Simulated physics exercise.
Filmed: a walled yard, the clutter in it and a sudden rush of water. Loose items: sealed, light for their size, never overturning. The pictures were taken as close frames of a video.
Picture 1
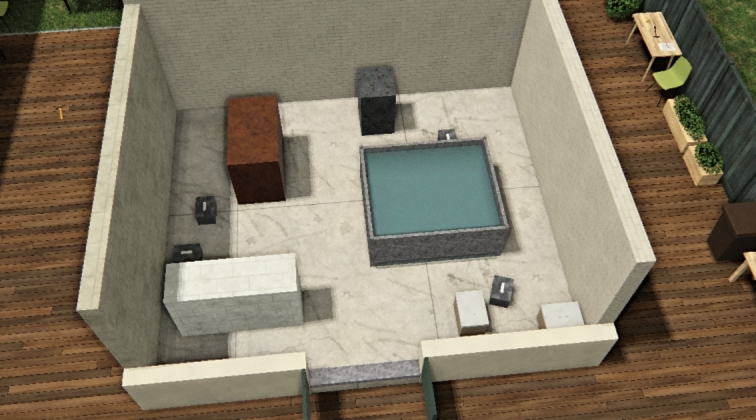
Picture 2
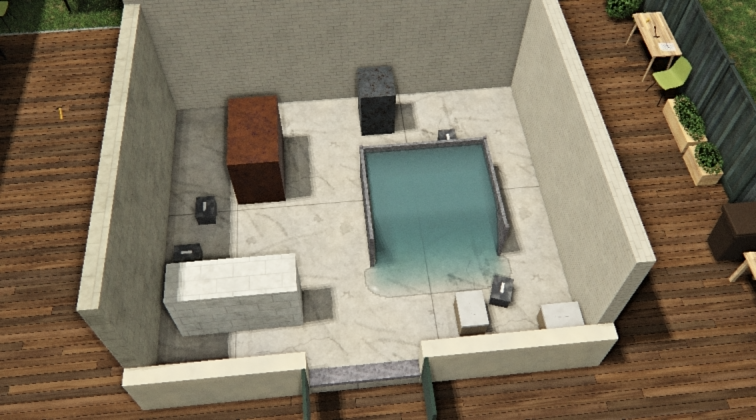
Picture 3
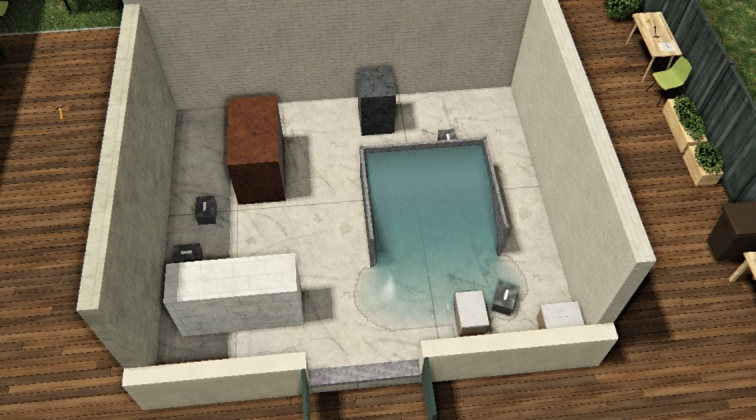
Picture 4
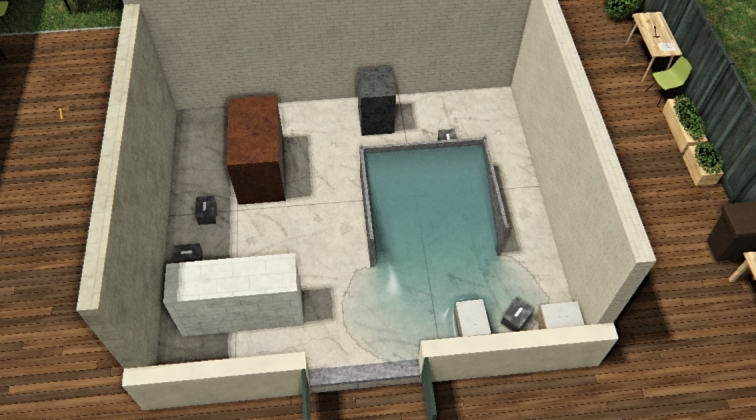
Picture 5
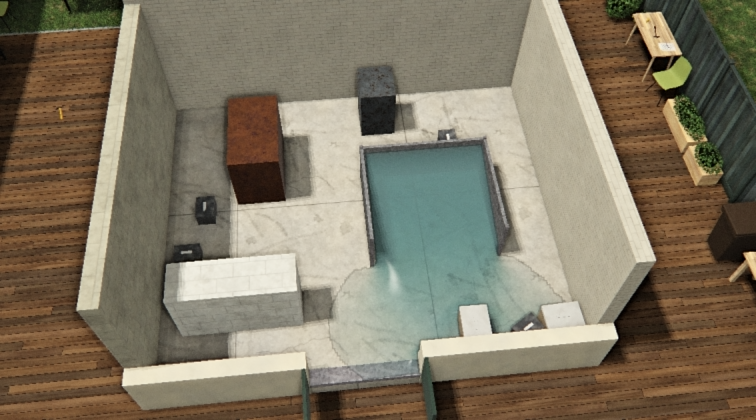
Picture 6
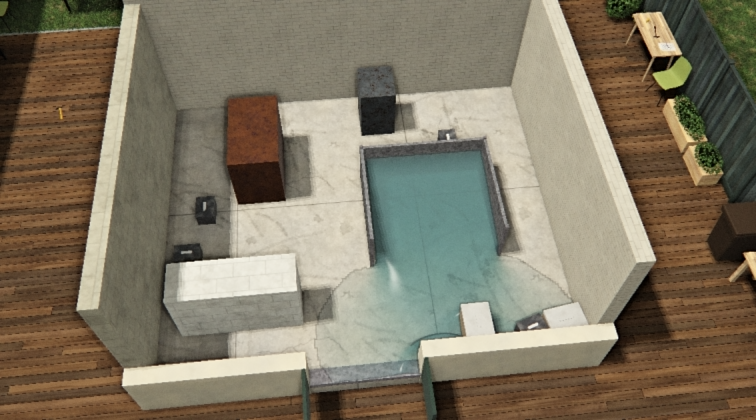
Water bursts from the front of a raised stone tank in a walled yard and spreads across the pale floor toward the front wall. It pushes a small dark box rightward between two white blocks, then spreads into the front opening as the blocks shift slightly and the items farther left stay put.
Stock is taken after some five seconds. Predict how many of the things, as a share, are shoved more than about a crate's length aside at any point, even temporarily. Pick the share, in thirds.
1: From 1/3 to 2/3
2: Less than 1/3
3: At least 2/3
From 1/3 to 2/3.
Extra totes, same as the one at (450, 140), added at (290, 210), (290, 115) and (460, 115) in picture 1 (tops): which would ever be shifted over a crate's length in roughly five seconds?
In turn: Under that, never so far, swept aside.
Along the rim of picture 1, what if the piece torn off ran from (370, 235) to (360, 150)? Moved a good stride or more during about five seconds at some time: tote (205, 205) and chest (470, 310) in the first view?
Taking them in order, covered the distance and short of it.
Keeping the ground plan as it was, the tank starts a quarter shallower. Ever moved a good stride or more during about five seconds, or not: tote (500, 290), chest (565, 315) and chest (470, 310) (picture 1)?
Taking them as listed - the full distance for the first, the full distance for the second, the full distance for the third.
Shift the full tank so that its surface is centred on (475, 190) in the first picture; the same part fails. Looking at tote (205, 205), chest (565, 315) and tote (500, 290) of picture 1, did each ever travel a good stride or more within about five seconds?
Result per object - went far, went far, went far.
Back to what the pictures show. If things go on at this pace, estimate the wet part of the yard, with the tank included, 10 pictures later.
Something close to 40 per cent.
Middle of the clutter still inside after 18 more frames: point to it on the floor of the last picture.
Mean floor position: Approx. (367, 206) px, last view.
A moment on, 1 of 7 are well off their spots; 3 afloat.
Next, 0 of 7 are well off their spots; 3 afloat.
Later, 2 of 7 are well off their spots; 3 afloat.
In the end, 4 of 7 are well off their spots, and 4 have been at some point; 2 afloat.
